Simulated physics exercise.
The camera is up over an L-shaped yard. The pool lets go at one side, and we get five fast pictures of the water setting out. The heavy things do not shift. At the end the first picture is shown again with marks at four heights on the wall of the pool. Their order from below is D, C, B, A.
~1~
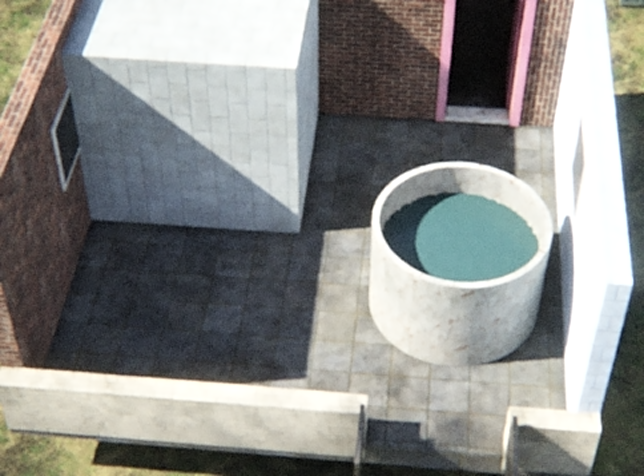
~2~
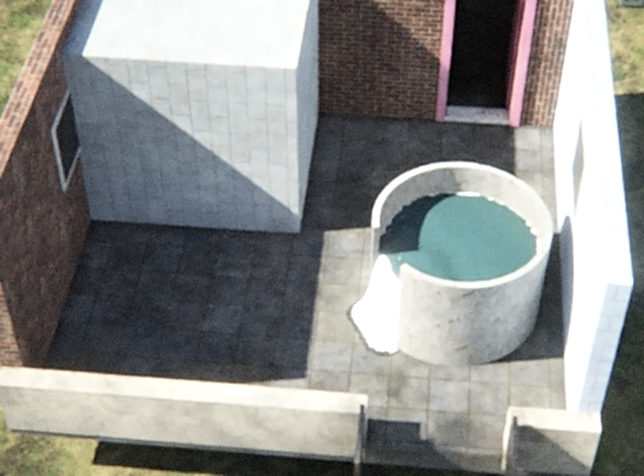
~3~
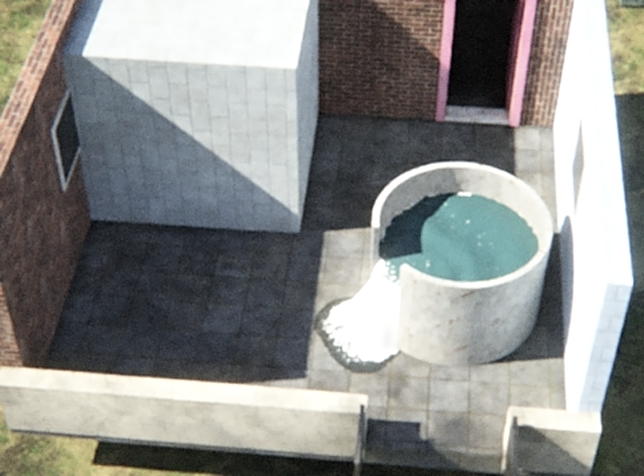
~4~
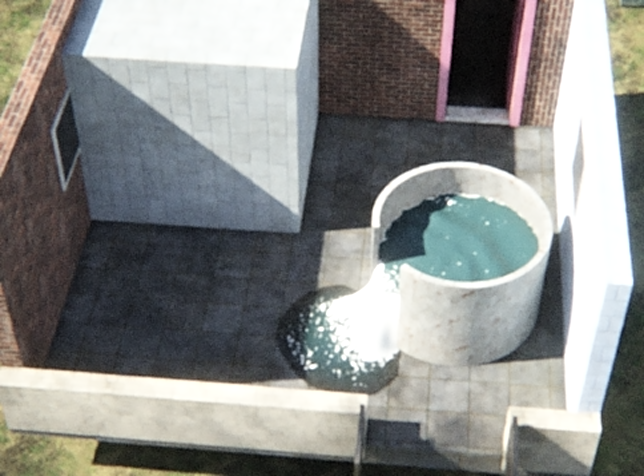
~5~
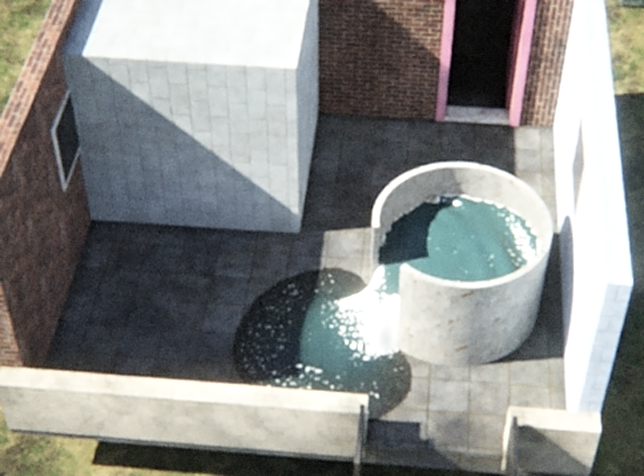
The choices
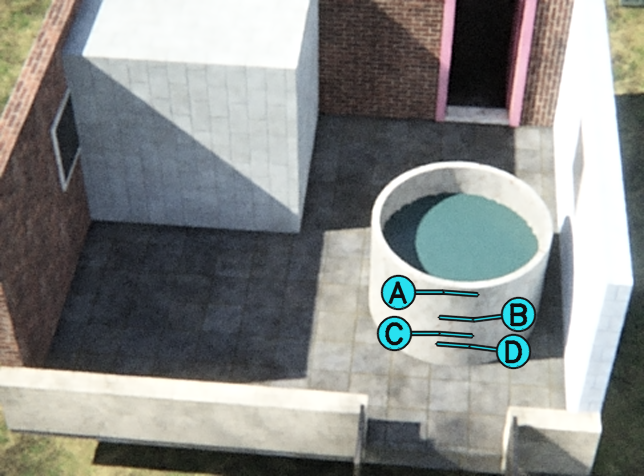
A walled yard with a round, raised pool sat in view, the water still at first, then water burst through the pool's left side, foamed white, and spread leftward across the dark paving.
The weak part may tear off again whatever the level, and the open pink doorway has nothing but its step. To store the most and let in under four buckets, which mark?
B.
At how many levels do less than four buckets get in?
Three of the four.
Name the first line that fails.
A.
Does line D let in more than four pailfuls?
No, not at all.
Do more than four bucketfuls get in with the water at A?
Yes.
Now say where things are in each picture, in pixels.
Water in the pool at rest, its middle at (459, 247); foot of the pink doorway at (477, 122); open gate at (439, 398).
Water covers 1 % of the ground and shows as far out as (356, 308).
Water covers 3 % of the ground and shows as far out as (323, 330).
Water covers 7 % of the ground and shows as far out as (289, 351).
Water covers 14 % of the ground and shows as far out as (246, 355).
On the marked copy, A at (459, 293); B at (456, 318); C at (455, 334); D at (454, 345); from the bottom up D, C, B, A.
Choosing A, about 9 bucketfuls get in.
Choosing B, a splash gets over, under a bucket.
Choosing C, nothing gets over.
Choosing D, nothing gets over.
